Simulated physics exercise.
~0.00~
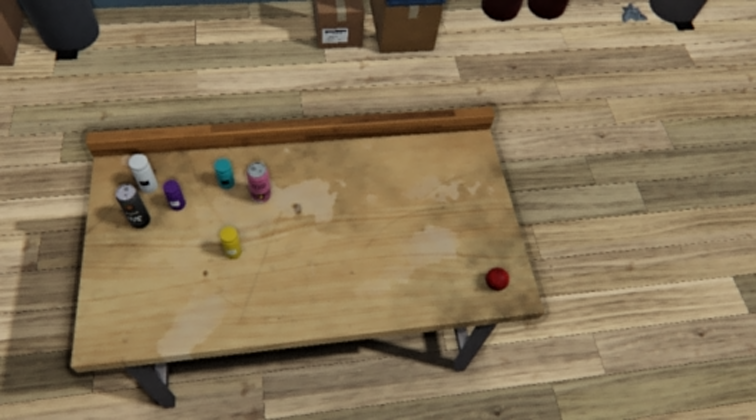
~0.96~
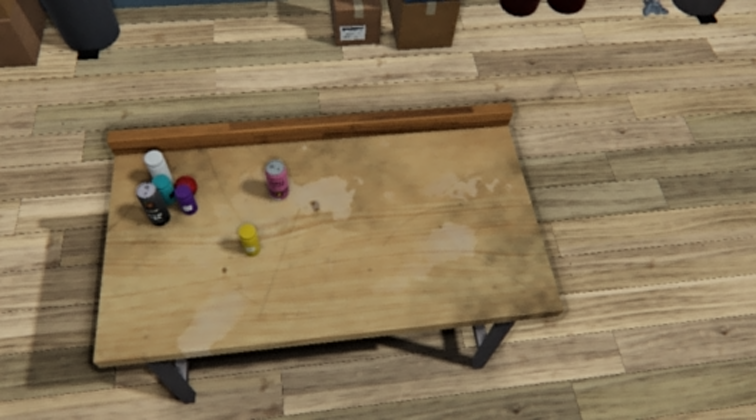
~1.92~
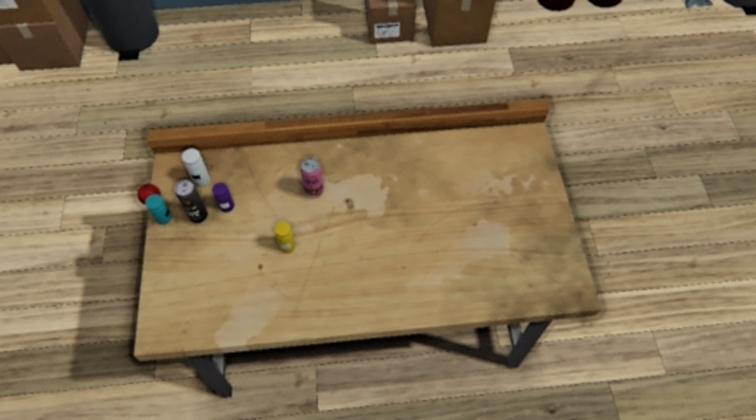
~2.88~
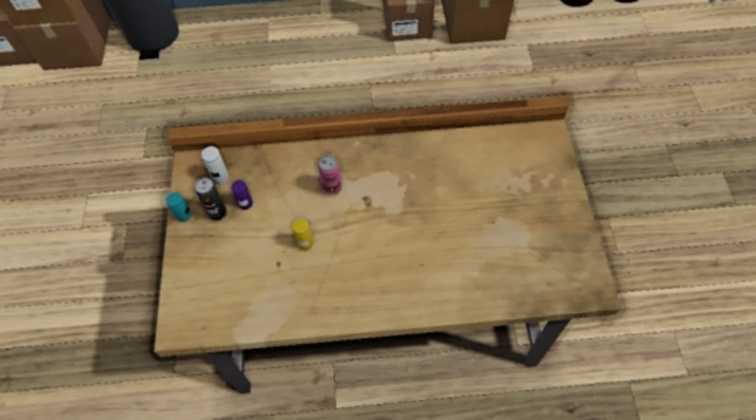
The clip opens on a wooden table with a raised strip along its far edge, holding white, black, purple, turquoise and yellow containers and a pink can, while a red ball sits near the right end. The ball travels left across the table to the cluster, and the turquoise container shifts left beside it. Ball and turquoise container then move past the black can to the left edge, as the view pans slightly left. Finally the ball is out of sight, and the turquoise container stands upright at the left edge, left of the black can.
